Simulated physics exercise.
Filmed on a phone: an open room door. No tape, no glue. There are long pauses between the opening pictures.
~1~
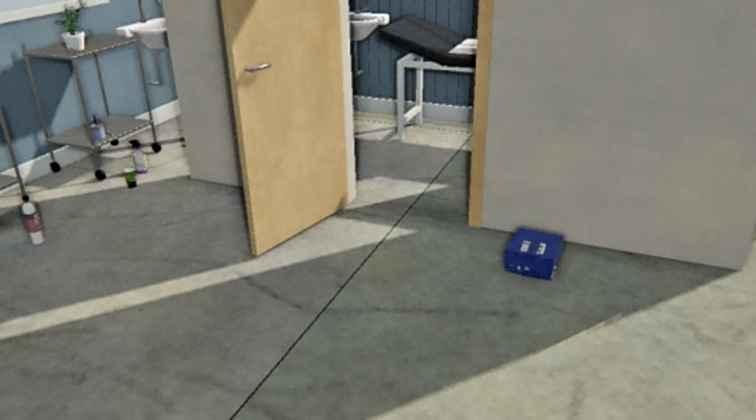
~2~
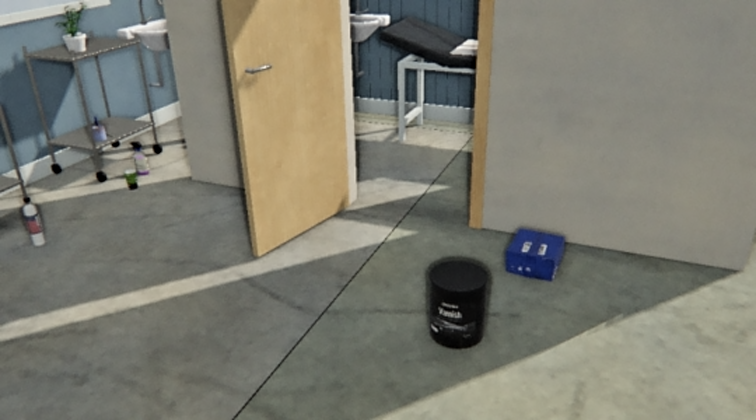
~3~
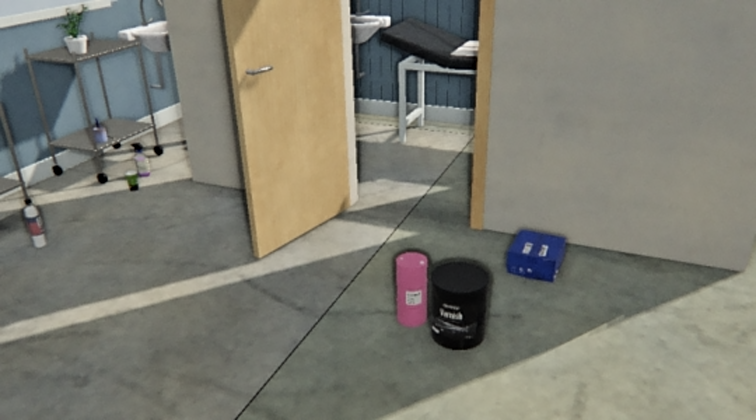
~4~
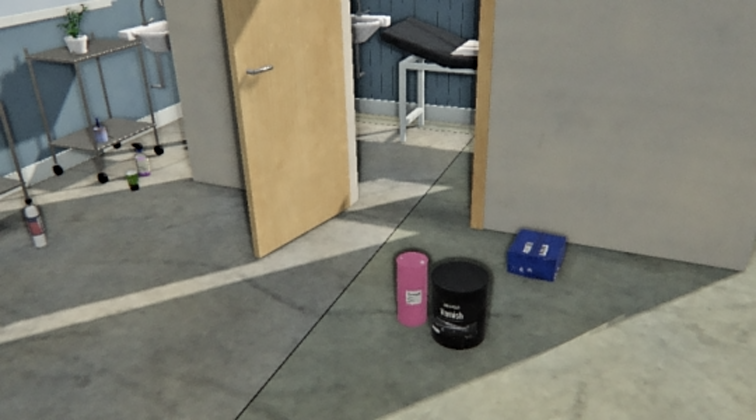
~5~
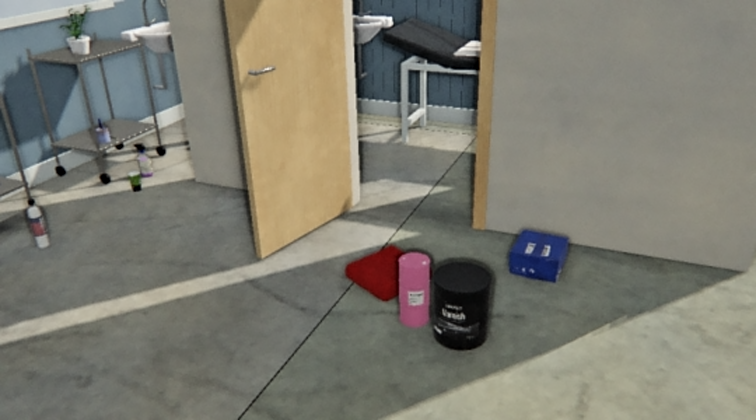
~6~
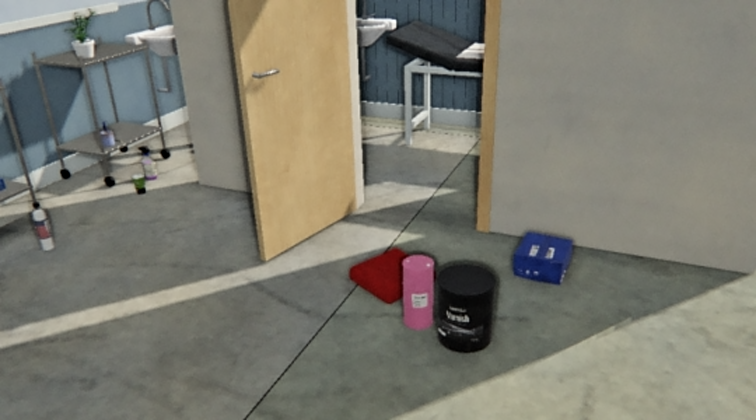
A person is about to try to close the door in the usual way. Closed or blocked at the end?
In the end the door closes.
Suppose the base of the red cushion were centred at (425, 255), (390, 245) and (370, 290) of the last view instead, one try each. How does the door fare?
First, it stops short; second, it is blocked; third, it closes.
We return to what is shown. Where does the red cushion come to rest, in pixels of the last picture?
Around (423, 279).
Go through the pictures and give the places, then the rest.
In the first frame, door wide open and still; blue parcel (534, 253).
In the second frame, door wide open and still; blue parcel (535, 254).
In the third frame, door wide open and still; black pail (459, 306); pink canister (412, 290).
In the fourth frame, door wide open and still; blue parcel (537, 255); black pail (459, 305).
In the fifth frame, door wide open and still; pink canister (414, 290); blue parcel (539, 255).
In the sixth frame, door wide open and still; red cushion (392, 275); black pail (465, 308).
Then, 0.80 s later than the last frame, open by 77°.
Then, 1.20 s later than the last frame, open by 50°; red cushion moved a little near (413, 279).
Then, 1.60 s later than the last frame, open by 20°; red cushion moved a little near (423, 279).
When it is over, open by 0°; moved from the start, red cushion; the other 3 as before. End places, in pixels of the last picture, red cushion near (423, 279).
